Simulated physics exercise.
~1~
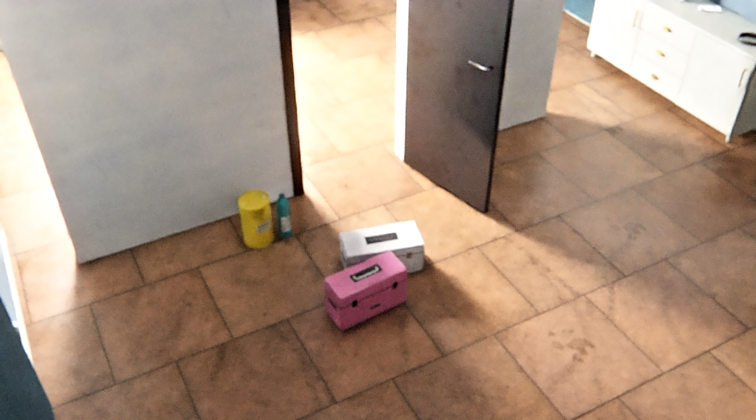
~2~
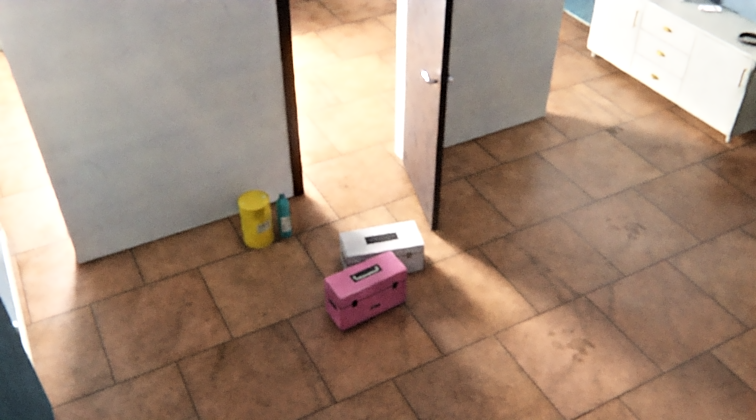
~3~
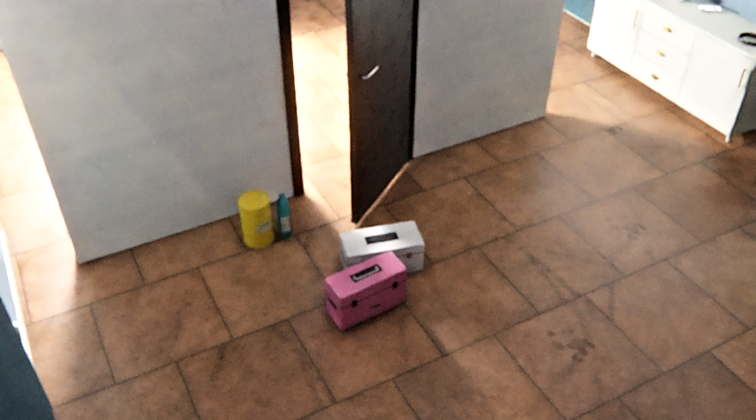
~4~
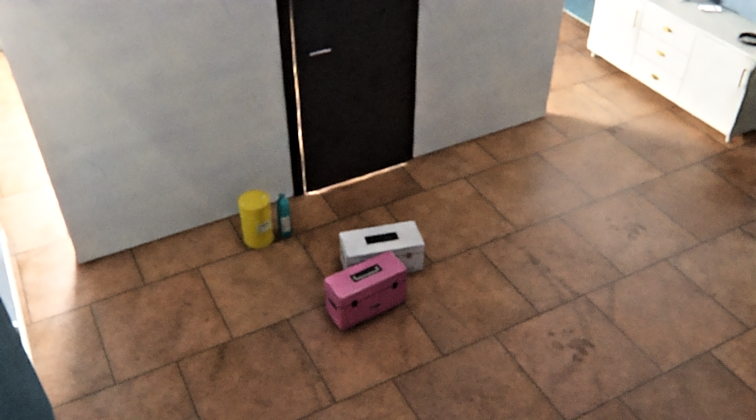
The dark door swings shut past the white and pink toolboxes, which stay still.
